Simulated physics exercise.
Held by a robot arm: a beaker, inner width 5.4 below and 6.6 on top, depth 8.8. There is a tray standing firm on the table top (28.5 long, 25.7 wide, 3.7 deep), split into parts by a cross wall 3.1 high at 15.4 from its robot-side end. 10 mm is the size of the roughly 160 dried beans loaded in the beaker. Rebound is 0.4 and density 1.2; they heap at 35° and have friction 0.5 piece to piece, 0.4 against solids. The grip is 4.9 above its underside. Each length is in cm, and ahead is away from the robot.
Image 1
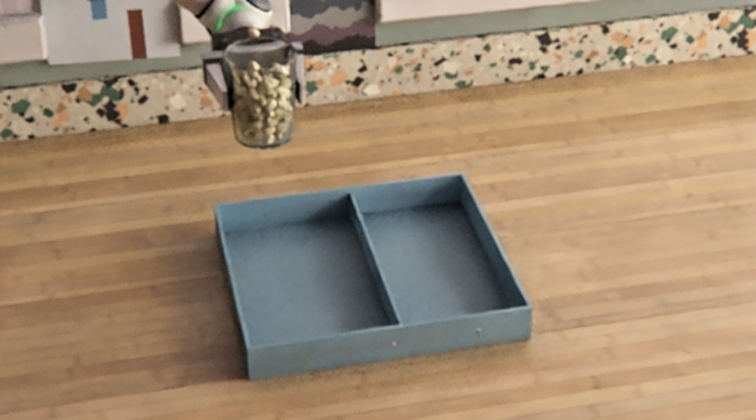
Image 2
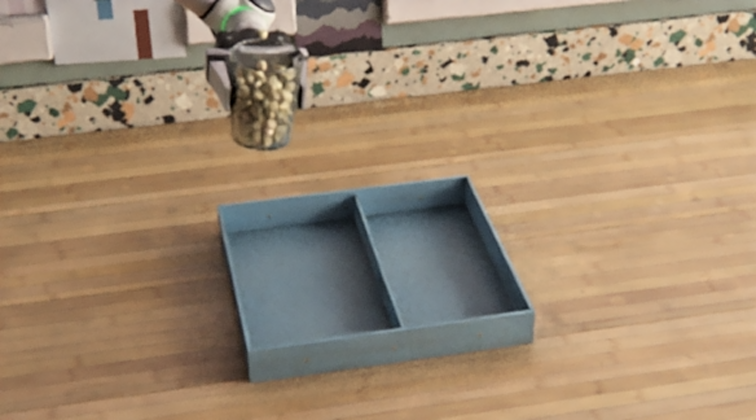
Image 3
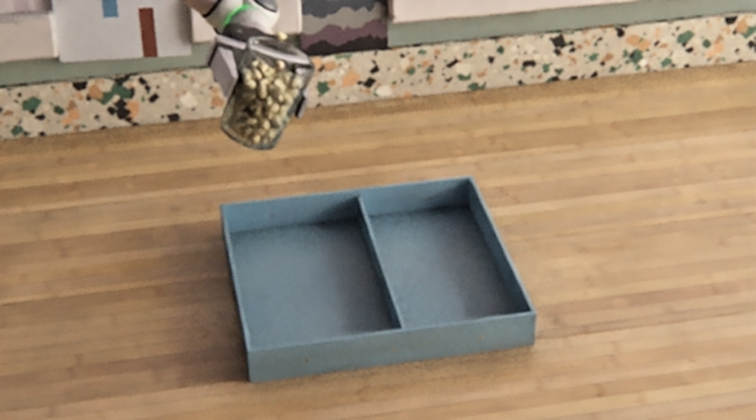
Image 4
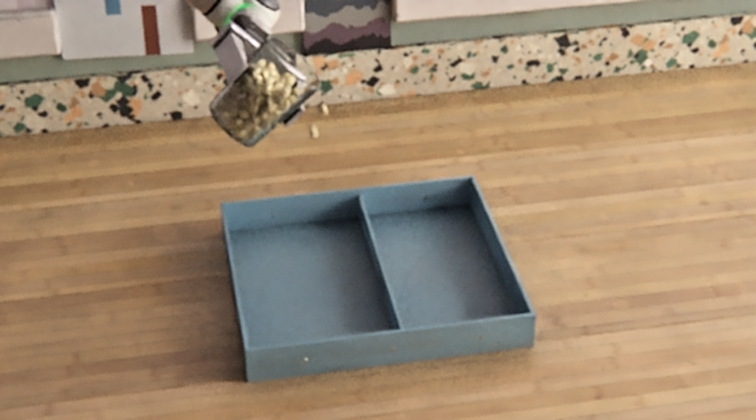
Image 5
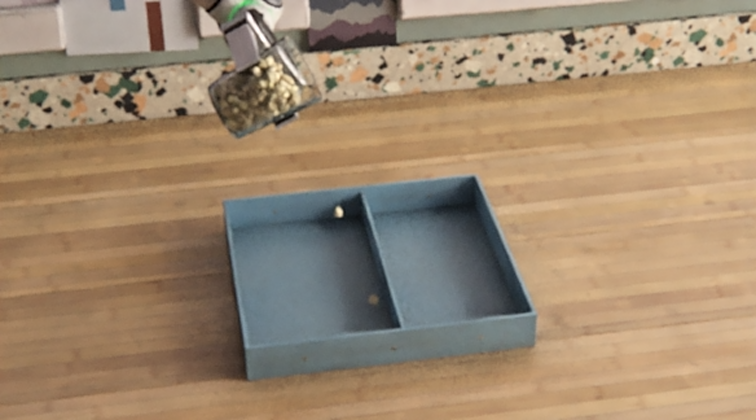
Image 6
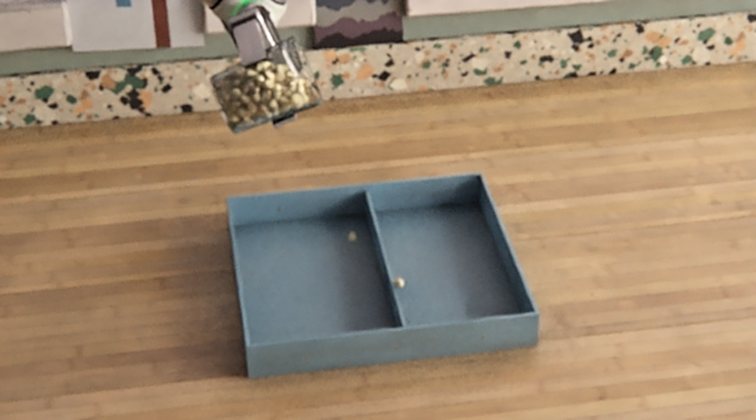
A robot arm tilts a clear beaker, and two pale pieces drop into a divided blue tray.
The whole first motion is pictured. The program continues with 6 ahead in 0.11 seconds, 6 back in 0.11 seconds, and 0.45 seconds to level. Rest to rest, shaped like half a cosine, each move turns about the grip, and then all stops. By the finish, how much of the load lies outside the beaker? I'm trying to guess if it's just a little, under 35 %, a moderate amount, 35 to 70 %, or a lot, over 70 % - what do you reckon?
I reckon a moderate amount.
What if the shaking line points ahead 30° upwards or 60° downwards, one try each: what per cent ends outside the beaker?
Near 95 and 5 percent respectively.
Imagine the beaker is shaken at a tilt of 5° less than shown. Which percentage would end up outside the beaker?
Roughly 40 percent then.
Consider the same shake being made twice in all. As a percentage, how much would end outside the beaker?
It would be near 70 per cent.
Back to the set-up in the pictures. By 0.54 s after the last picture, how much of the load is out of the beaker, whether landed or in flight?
Around 55 % is out.
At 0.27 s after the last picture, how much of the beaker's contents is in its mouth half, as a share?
Roughly 60 per cent.
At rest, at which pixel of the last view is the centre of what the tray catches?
Roughly at (415, 271) in the last picture.
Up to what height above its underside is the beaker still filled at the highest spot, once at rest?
Around 5.0 cm up.
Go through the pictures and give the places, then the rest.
The beaker middle at (262, 96), level; upper third of the load around (262, 84), from x 235 to 290, top at y 35; 164 in the beaker, in the first picture.
The beaker middle at (264, 98), tilted 7° forward; upper third of the load around (264, 87), from x 240 to 290, top at y 35, in the second picture.
The beaker middle at (264, 97), tilted 24° forward; upper third of the load around (263, 86), from x 230 to 295, top at y 35, in the third picture.
The beaker middle at (262, 95), tilted 46° forward; upper third of the load around (258, 85), from x 220 to 320, top at y 65; 162 in the beaker, 2 in flight or on a rim, in the fourth picture.
The beaker middle at (262, 91), tilted 63° forward; upper third of the load around (258, 81), from x 220 to 375, top at y 65; 162 in the beaker, 2 in the robot-side part, in the fifth picture.
The beaker middle at (264, 88), tilted 70° forward; upper third of the load around (256, 81), from x 220 to 400, top at y 65; 162 in the beaker, 1 in the robot-side part, 1 in the far-side part, in the sixth picture.
Then, 0.27 s on, tilted 68° forward, highest piece 26 above the table; 79 in the beaker, 1 in the robot-side part, 1 in the far-side part, 83 in flight or on a rim.
Then, 0.54 s on, tilted 14° forward, highest piece 28 above the table; 72 in the beaker, 53 in the far-side part, 35 in the robot-side part, 4 on the table or floor.
Then, 0.87 s on, level, highest piece 25 above the table; 72 in the beaker, 53 in the far-side part, 35 in the robot-side part, 4 on the table or floor.
Then, 1.92 s on, level, highest piece 25 above the table; 72 in the beaker, 53 in the far-side part, 35 in the robot-side part, 4 on the table or floor.
In the end, 72 in the beaker, 53 in the far-side part, 35 in the robot-side part, 4 on the table or floor. That is 56 % outside the beaker.
